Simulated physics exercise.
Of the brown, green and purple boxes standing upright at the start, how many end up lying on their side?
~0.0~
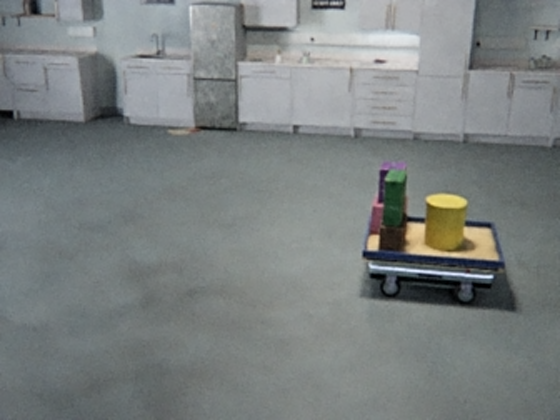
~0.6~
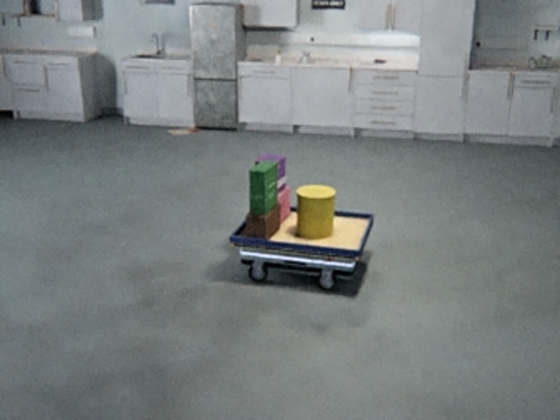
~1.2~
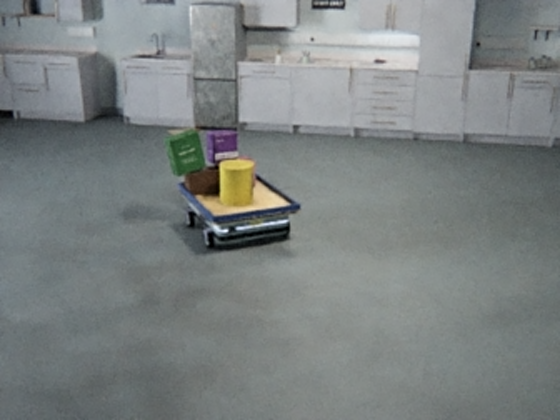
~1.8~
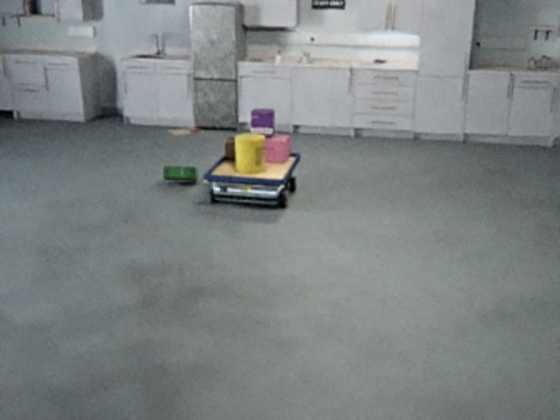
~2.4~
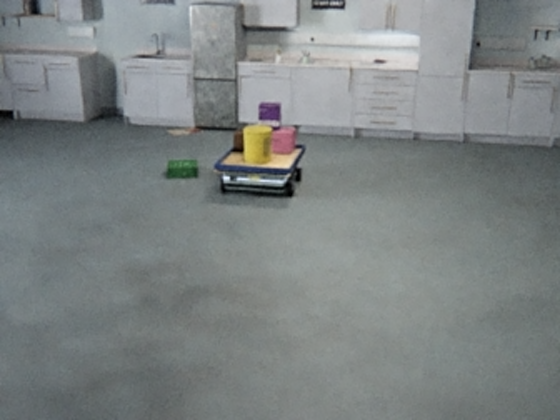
One of them does. The green box ends up lying on the floor beside the cart.
